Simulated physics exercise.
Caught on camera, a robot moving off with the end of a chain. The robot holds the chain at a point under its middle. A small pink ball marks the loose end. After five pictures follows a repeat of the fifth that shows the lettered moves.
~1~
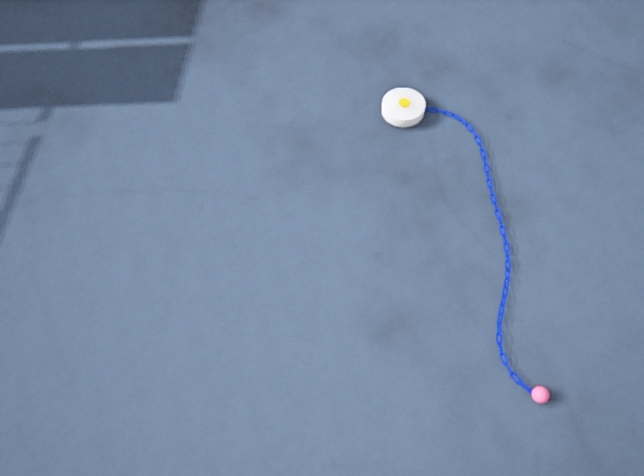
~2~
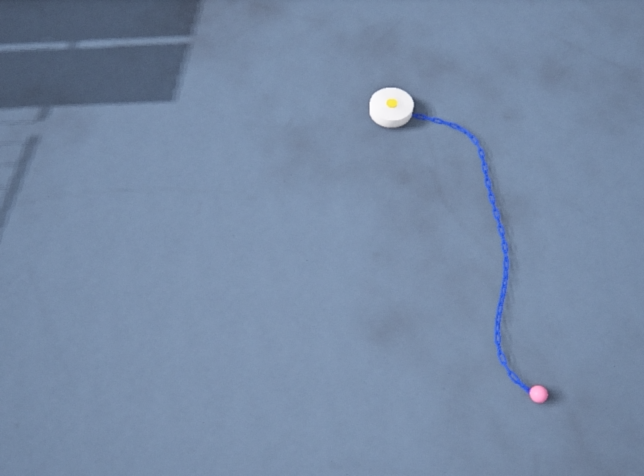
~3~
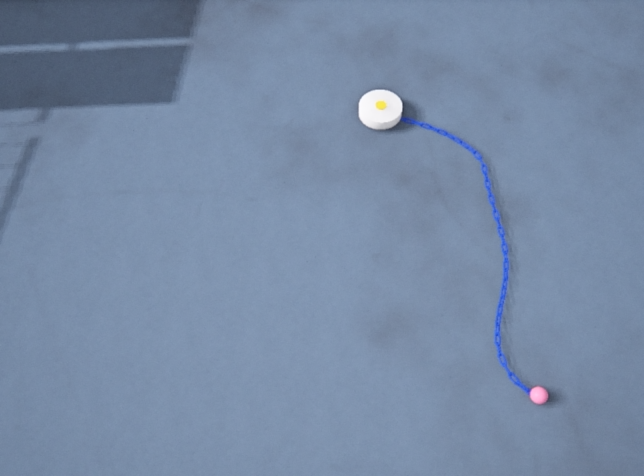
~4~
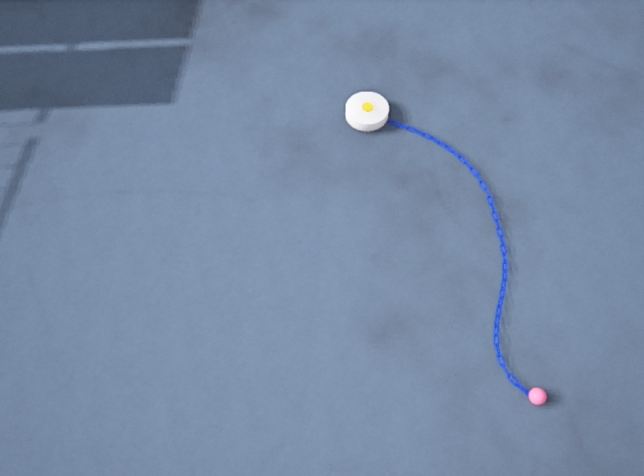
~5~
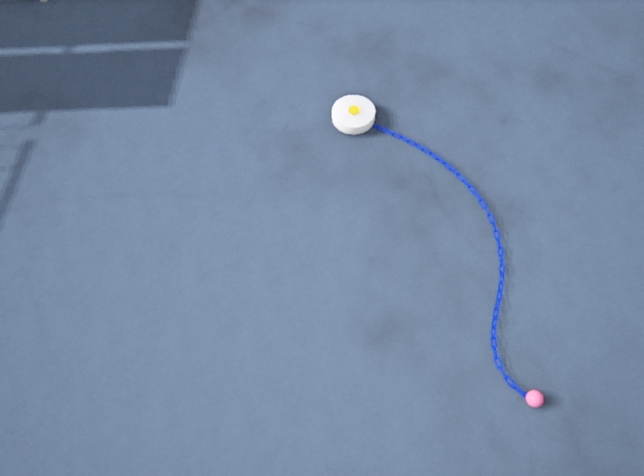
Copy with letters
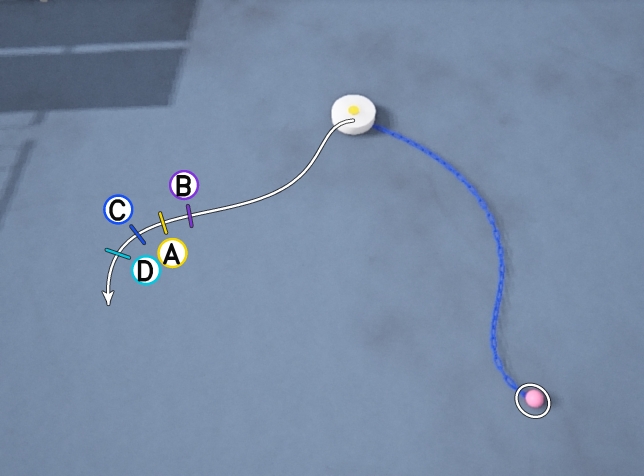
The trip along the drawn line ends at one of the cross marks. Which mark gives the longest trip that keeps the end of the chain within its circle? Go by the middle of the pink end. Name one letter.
At B, and not beyond.
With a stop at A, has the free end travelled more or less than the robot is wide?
Less.
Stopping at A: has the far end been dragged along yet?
Yes.
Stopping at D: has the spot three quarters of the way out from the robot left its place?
Yes.
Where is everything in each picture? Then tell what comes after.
In the first picture, free end (541, 395); robot (403, 108).
In the second picture, robot (391, 108); free end (539, 394).
In the third picture, robot (380, 110); free end (539, 395).
In the fourth picture, robot (367, 112); free end (538, 396).
In the fifth picture, robot (353, 115); free end (535, 399).
On the marked copy, A at (163, 223); B at (190, 216); C at (138, 234); D at (118, 254); the ring at (533, 401); the route from (353, 121) via (232, 207) to (108, 304).
Following B. Soon after the start, robot (311, 158), middle of the chain (479, 222), free end (534, 398).
Later, robot (253, 196), middle of the chain (443, 232), free end (534, 398).
In the end, robot (188, 211), middle of the chain (382, 249), free end (526, 392); the free end is still in its ring.
As for the rest, A drags the free end to (517, 379); C drags the free end to (507, 364); D drags the free end to (498, 353).
